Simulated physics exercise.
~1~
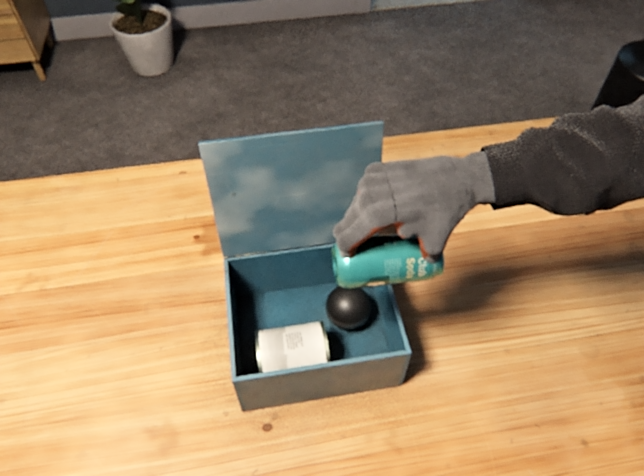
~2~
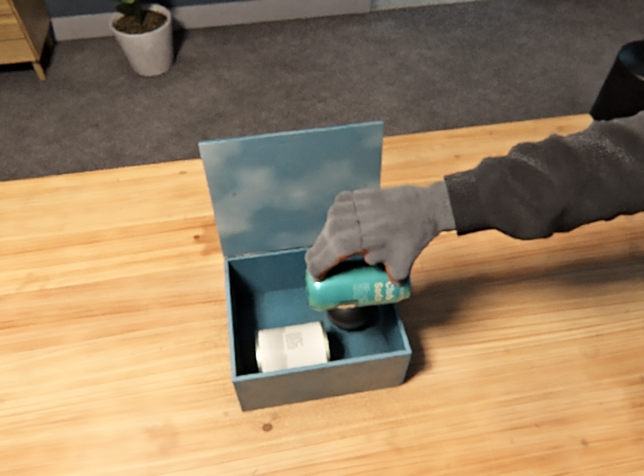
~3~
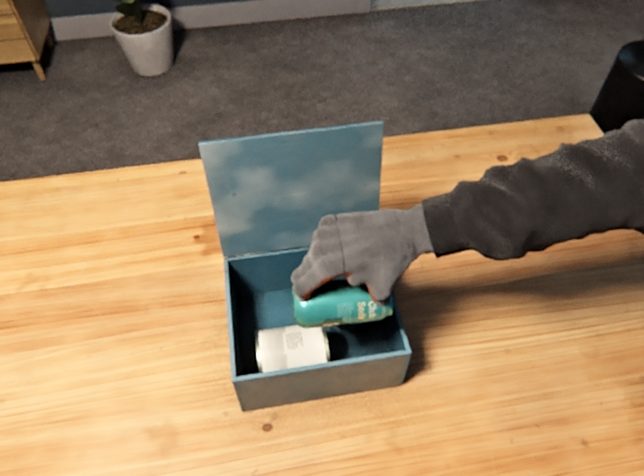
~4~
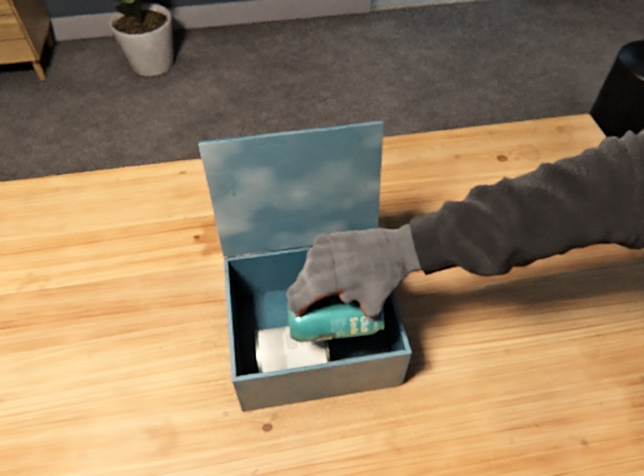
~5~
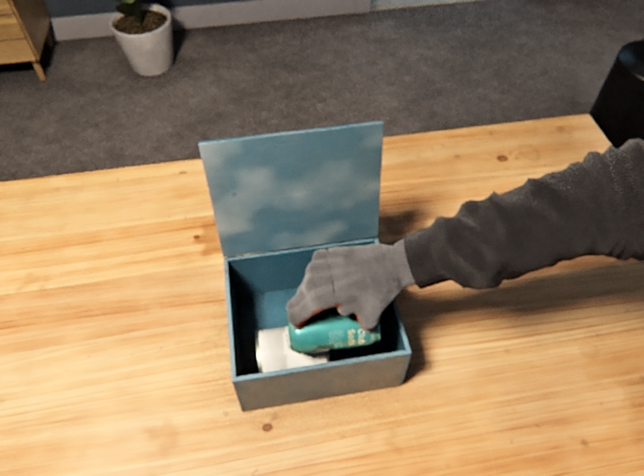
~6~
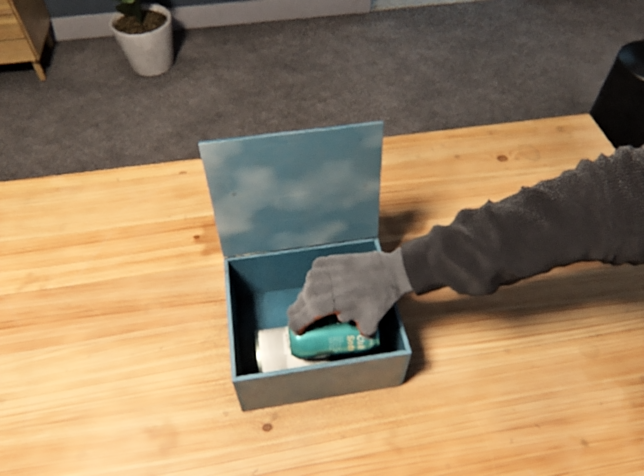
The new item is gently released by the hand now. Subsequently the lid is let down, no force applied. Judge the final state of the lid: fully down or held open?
The lid is going to stop short.
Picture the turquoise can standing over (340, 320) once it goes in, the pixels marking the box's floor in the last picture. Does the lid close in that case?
Then the box lid comes to rest down.
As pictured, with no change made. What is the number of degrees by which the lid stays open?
I'd put it at roughly 6°.
Then, 0.40 s after the last picture, turquoise can rolled about its own width near (371, 346).
Then, 1.30 s after the last picture, lid 80° above the rim; turquoise can rolled about its own width near (364, 349); white tin rolled a little.
Then, 1.70 s after the last picture, lid 46° above the rim; turquoise can rolled about its own width near (364, 349); white tin rolled a little.
Then, 1.90 s after the last picture, lid 21° above the rim; turquoise can rolled about its own width near (364, 349); white tin rolled a little.
At rest, lid 6° above the rim; moved from the start, turquoise can; the other 2 in place. Seen from the same camera at the end, turquoise can near (364, 349).
